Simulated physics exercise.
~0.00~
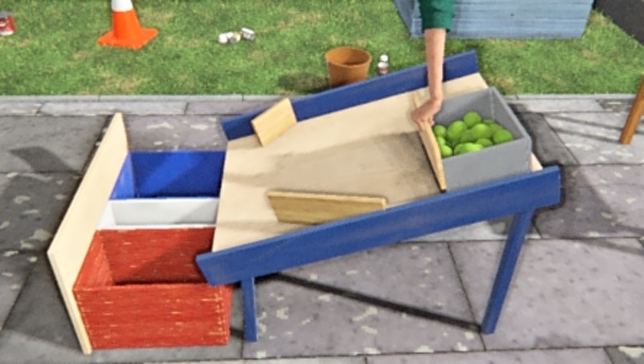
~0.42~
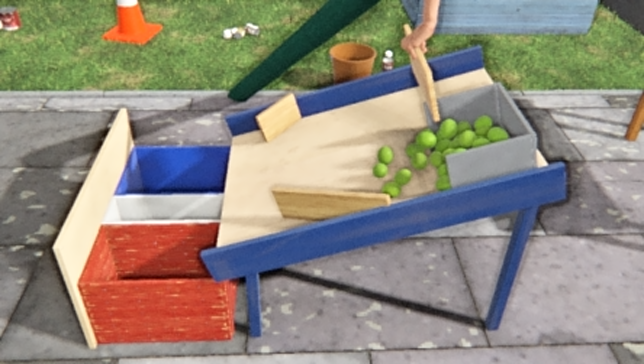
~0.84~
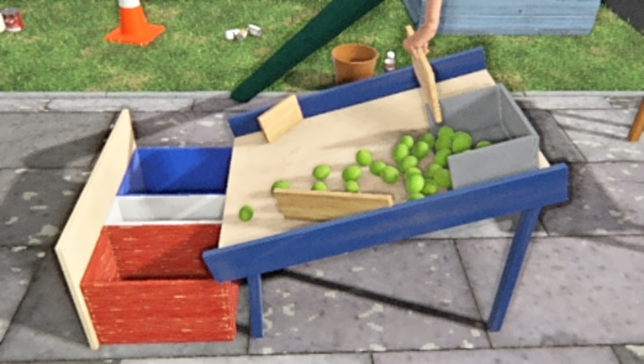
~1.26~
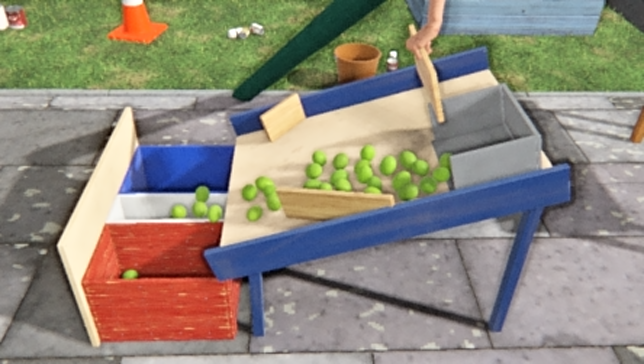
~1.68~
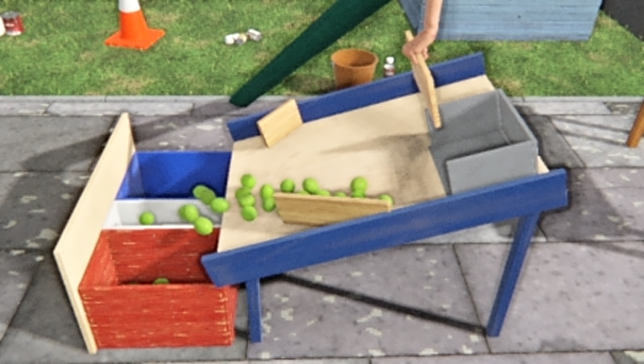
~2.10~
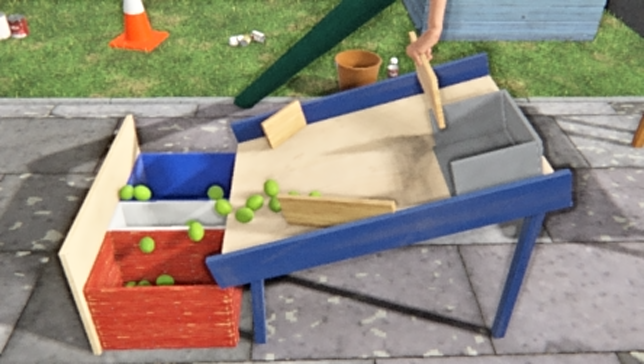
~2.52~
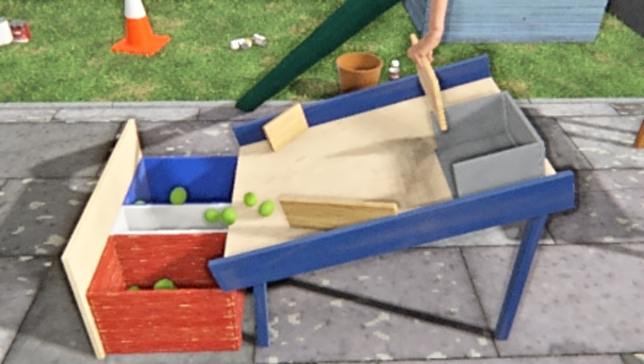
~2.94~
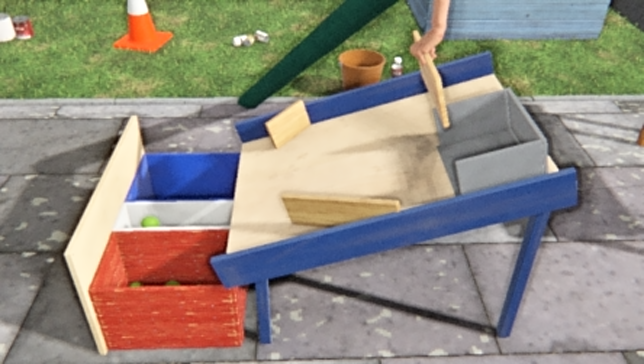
On a paved patio beside some grass, a hand lifted a wooden gate and green balls rolled left down a sloping table past two angled boards, dropping into the red, white and blue totes until the slope was clear.
